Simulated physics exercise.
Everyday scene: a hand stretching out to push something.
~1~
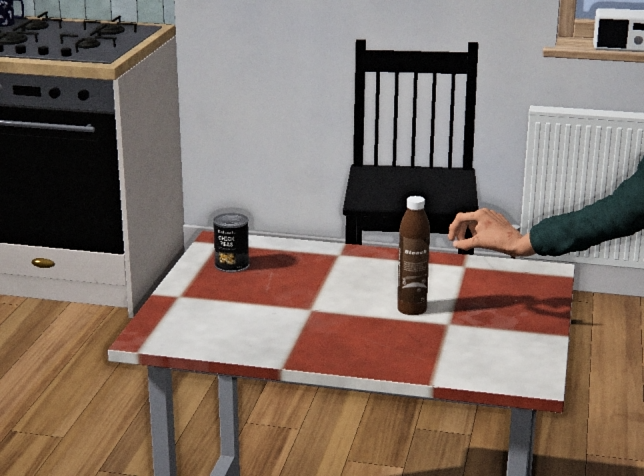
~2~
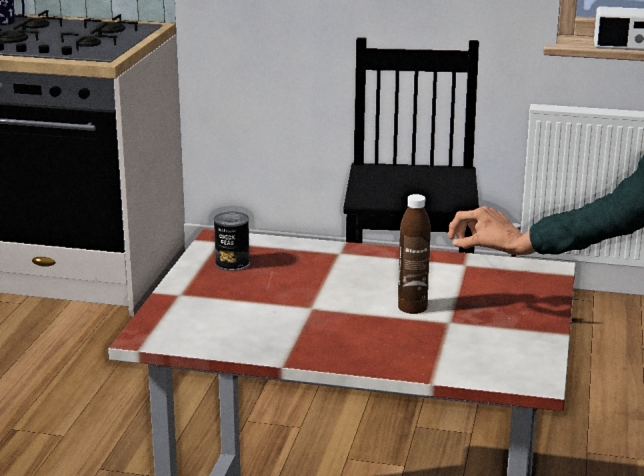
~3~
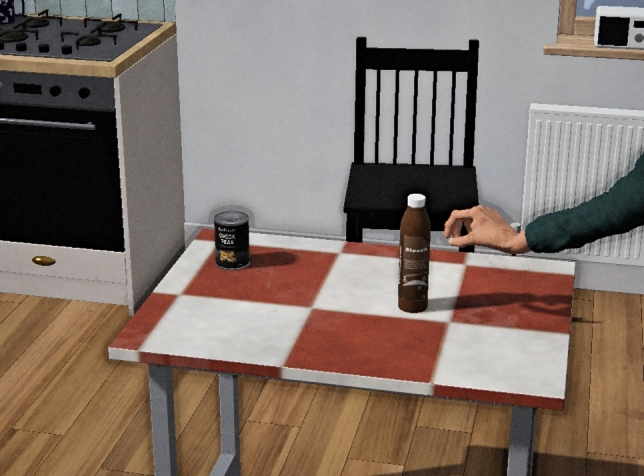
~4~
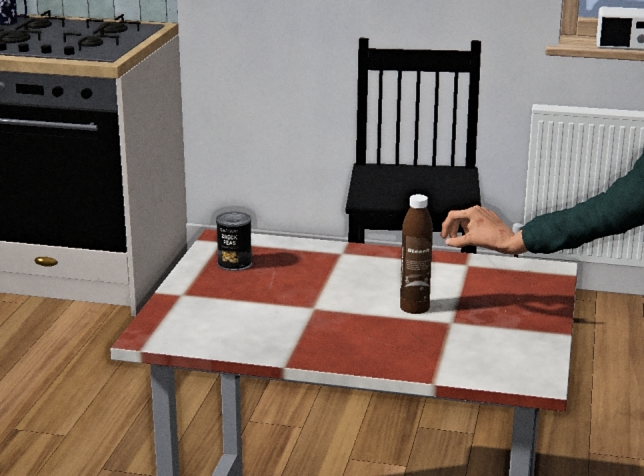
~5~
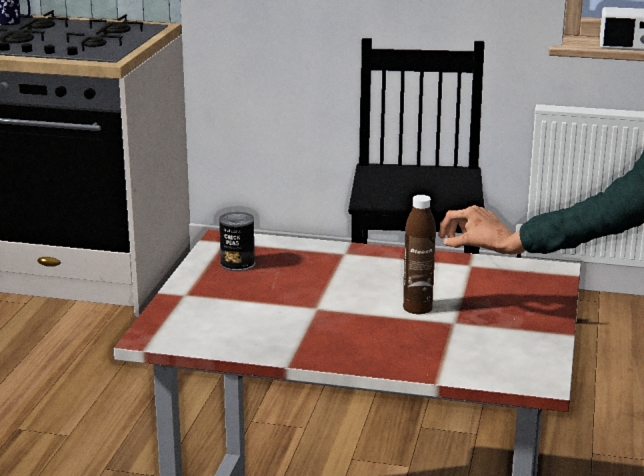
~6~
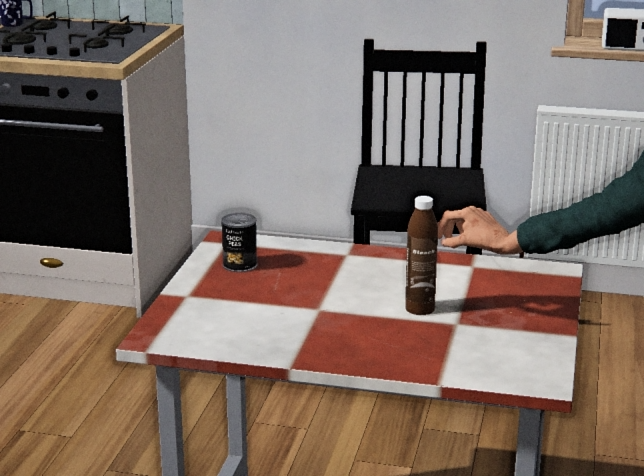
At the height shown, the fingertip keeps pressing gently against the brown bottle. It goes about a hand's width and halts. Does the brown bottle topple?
Yes.
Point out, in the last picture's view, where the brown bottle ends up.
Pretty much around (344, 288), I'd say.
Then, 0.50 s past the last view, brown bottle rocked 18° from its first pose near (403, 252).
Then, 0.80 s past the last view, brown bottle rocked 51° from its first pose near (370, 260).
Then, 0.90 s past the last view, brown bottle on its side near (345, 288).
Finally, down or leaning hard on the table, brown bottle. Final places as the last picture's camera would see them, brown bottle near (344, 289).
